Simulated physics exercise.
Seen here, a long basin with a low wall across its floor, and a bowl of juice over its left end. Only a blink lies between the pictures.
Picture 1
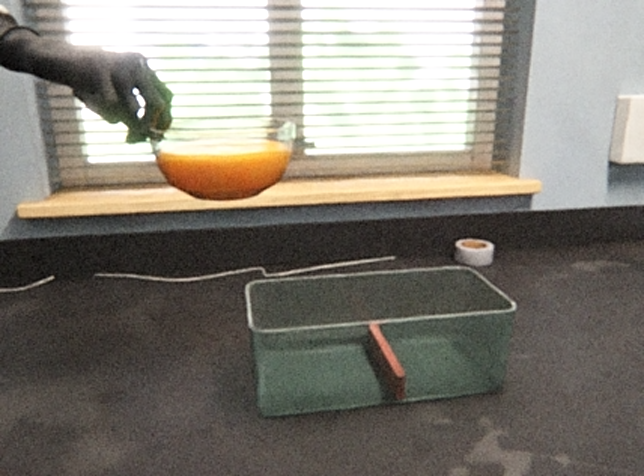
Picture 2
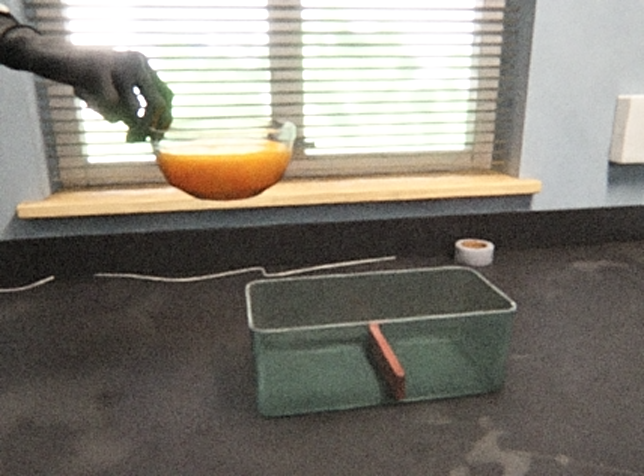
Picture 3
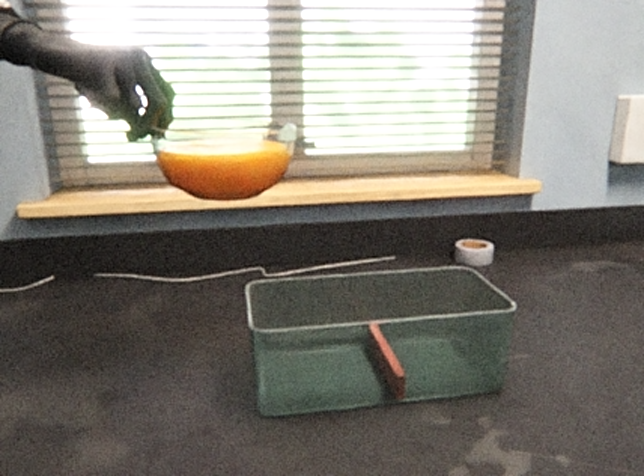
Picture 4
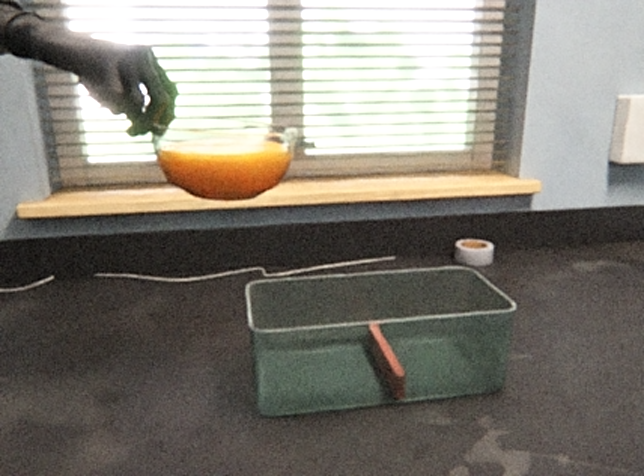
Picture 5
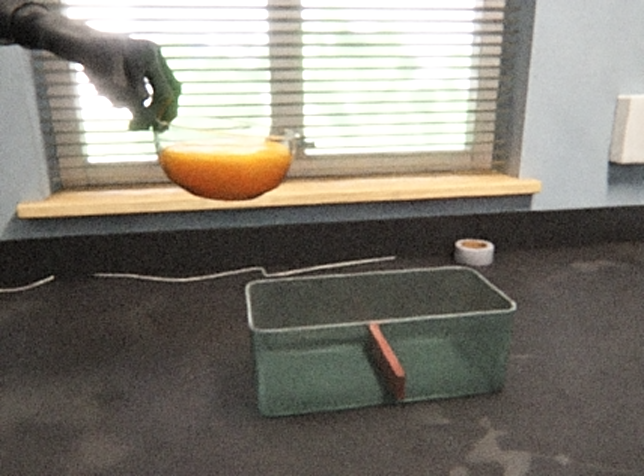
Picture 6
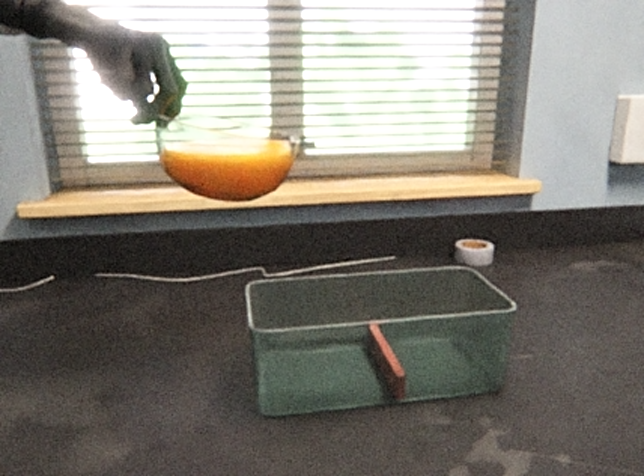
On a dark countertop by a window with blinds sat a clear basin with a low wall across its floor, while a dark-gloved hand held a bowl of orange juice above its left end and tilted it slightly rightward.
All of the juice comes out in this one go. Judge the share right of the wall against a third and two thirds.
The share right of the wall is less than a third.
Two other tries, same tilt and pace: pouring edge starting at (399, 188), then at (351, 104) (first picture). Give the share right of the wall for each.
About 90 and 70 per cent.
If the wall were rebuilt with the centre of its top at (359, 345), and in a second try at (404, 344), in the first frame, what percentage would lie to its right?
First some 40, then 10 per cent.
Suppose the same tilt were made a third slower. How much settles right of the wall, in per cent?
Near 5 %.
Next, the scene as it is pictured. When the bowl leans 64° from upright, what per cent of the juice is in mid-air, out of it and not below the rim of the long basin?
Close to 35 per cent.
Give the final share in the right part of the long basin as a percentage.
Some 5 per cent.
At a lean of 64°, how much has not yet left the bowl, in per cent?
Close to 60 per cent.
A moment on, the bowl is tipped part way and 59 per cent is still to pour, 5 is left of the wall and 0 right of it.
Next, the bowl is tipped on its side and 9 per cent is still to pour, 70 is left of the wall and 1 right of it.
Then the bowl is tipped on its side and 0 per cent is still to pour, 91 is left of the wall and 7 right of it.
Later the bowl is tipped on its side and 0 per cent is still to pour, 91 is left of the wall and 7 right of it.
In the end 91 per cent lies left of the wall, 7 right of it and 2 outside.
